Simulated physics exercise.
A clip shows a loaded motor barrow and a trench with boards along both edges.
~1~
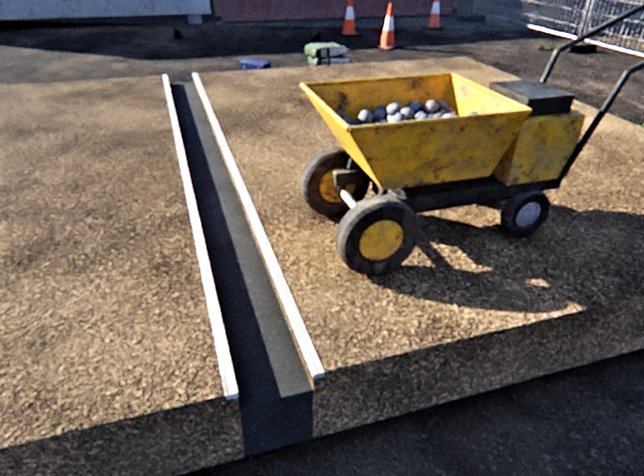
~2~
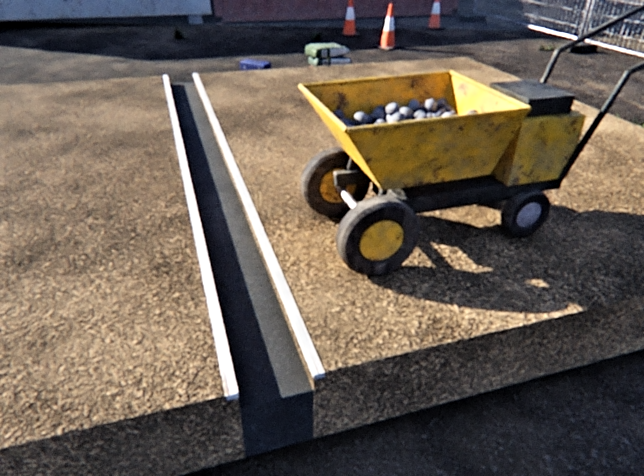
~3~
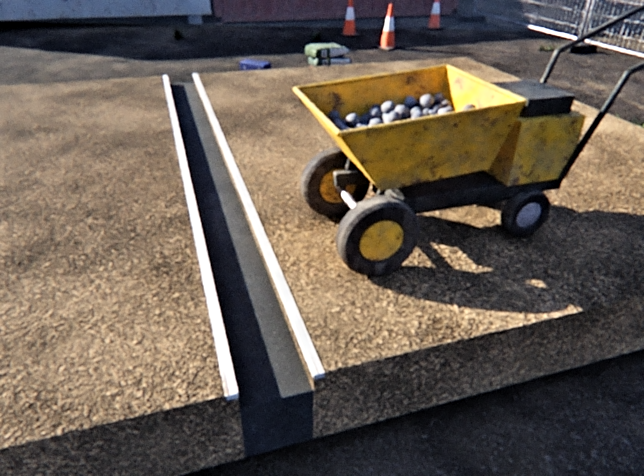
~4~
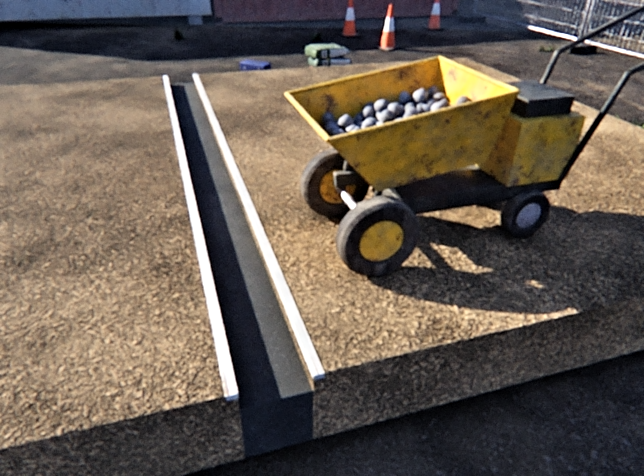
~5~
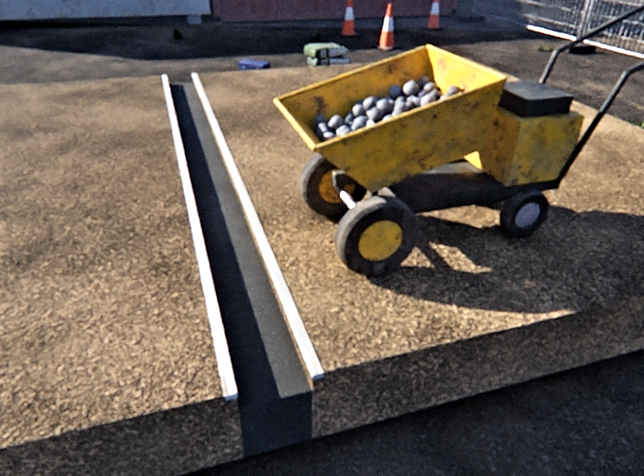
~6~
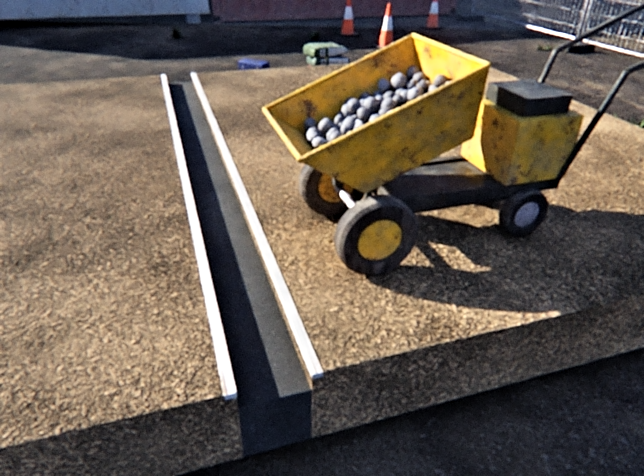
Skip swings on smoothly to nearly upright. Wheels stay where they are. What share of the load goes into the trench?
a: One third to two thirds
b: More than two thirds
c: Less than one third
(a) One third to two thirds.
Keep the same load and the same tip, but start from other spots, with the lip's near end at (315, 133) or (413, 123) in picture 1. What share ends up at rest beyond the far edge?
The first spot gives roughly 70 %; the second gives roughly 0 %.
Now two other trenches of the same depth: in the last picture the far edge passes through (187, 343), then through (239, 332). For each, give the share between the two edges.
Lab note: Case 1 near 80 percent, case 2 near 30 percent.
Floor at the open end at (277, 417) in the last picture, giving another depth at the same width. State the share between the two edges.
It comes to 80 per cent or so.
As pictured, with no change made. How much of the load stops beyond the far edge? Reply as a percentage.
30 percent.
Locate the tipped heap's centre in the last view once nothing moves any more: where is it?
Around (214, 258).
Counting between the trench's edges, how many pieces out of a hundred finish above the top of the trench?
30 per cent or so.
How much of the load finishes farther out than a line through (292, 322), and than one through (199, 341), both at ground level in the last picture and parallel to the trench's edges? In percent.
I'd say some 80 in a hundred, and after that 20 in a hundred.
Shortly afterwards, skip tipped steeply; the whole lot in the skip.
Next, skip tipped right over; near two thirds in the skip; near a quarter in or heaped over the trench; a little beyond it.
Some moments later, skip tipped right over; near a quarter in the skip; near half in or heaped over the trench; near a third beyond it.
In the end, skip tipped right over; near a quarter in the skip; near half in or heaped over the trench; near a third beyond it.
